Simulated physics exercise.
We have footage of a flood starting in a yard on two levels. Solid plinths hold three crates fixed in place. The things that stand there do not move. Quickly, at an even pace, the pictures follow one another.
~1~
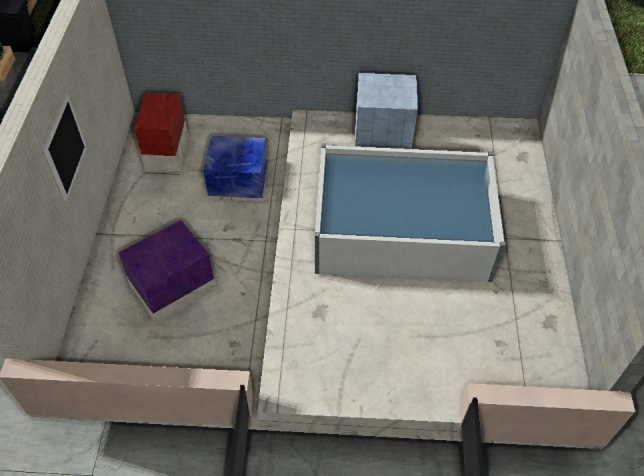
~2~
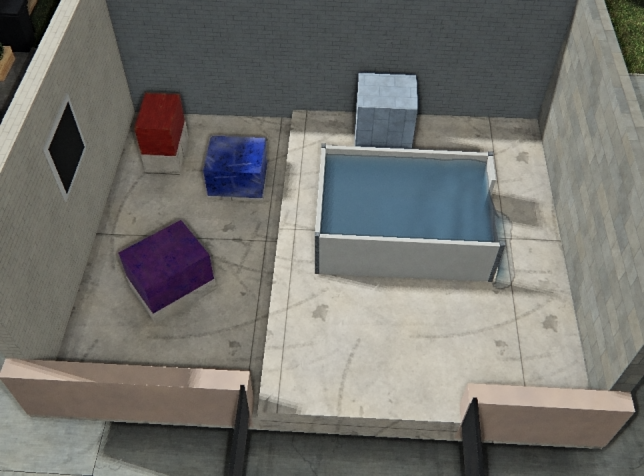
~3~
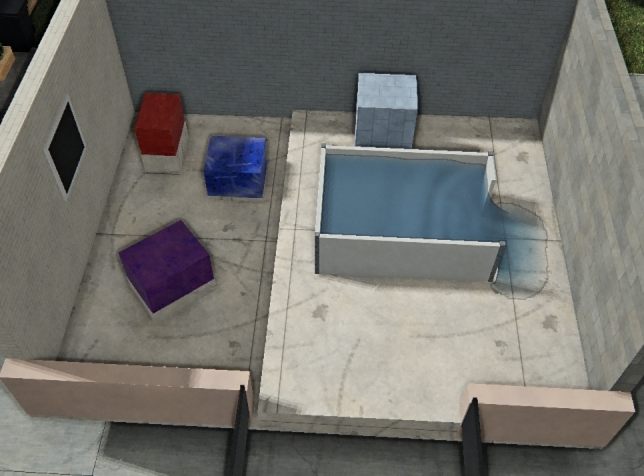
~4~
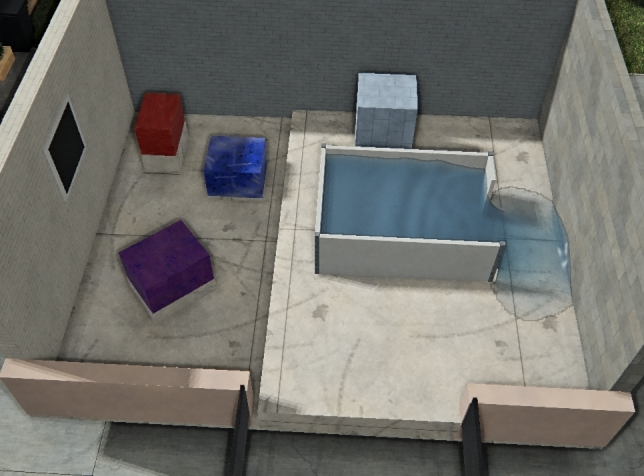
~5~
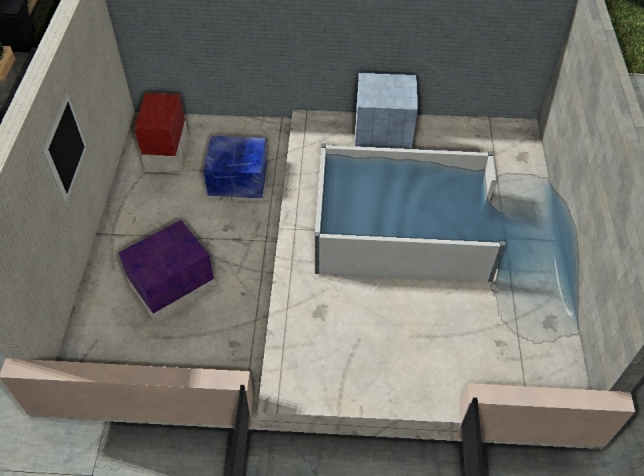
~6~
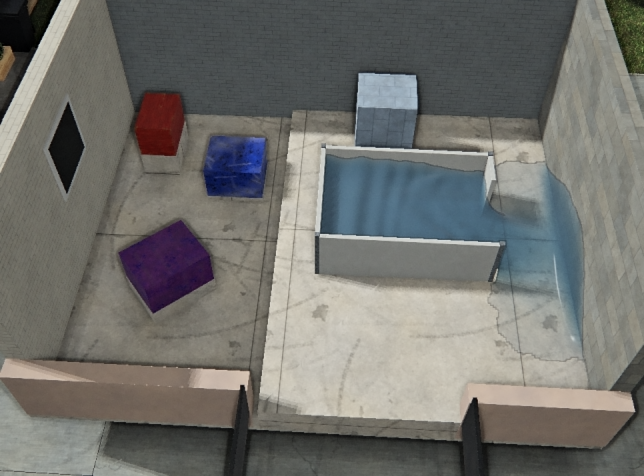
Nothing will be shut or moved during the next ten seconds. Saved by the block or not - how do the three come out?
They come out like this: The blue crate wet, the purple crate dry, the red crate dry.
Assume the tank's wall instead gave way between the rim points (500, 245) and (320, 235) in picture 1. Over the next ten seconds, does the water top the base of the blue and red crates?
Blue: Not reached; red: Not reached.
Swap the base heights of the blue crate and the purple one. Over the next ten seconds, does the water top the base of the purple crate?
Verdict on purple: It gets flooded.
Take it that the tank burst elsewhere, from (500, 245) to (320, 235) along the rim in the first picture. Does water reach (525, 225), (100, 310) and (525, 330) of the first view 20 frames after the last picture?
In sequence: Inundated, inundated, inundated.
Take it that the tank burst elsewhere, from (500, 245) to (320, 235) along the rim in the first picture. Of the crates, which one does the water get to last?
I say the blue-painted one.
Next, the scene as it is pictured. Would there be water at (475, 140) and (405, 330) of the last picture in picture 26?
First spot soaked, second spot soaked.
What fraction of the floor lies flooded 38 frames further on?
95 %, roughly.
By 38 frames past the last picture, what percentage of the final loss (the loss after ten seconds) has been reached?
My figure is about 65 in a hundred.
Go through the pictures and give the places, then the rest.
The first picture shows the water tank at (407, 197) is whole and still.
In the second picture, water pours out at (488, 234) and has run to (505, 282).
In the third picture, the front is at (535, 219), out from the gap at (487, 237).
In the fourth picture, water pours out at (487, 238) and has run to (570, 296).
In the fifth picture, the front is at (576, 327), out from the gap at (487, 238).
In the sixth picture, the front is at (581, 352), out from the gap at (487, 238).
A moment on, water covers 20 % of the floor; the blue crate not reached, the purple crate not reached, the red crate not reached.
Next, water covers 35 % of the floor; the blue crate not reached, the purple crate not reached, the red crate not reached.
Then, water covers 65 % of the floor; the blue crate water round its plinth, the purple crate water round its plinth, the red crate water round its plinth.
Later, water covers 95 % of the floor; the blue crate water round its plinth, the purple crate water round its plinth, the red crate water round its plinth.
In the end, water covers 95 % of the floor; the blue crate was topped, the purple crate stayed above the water, the red crate stayed above the water.
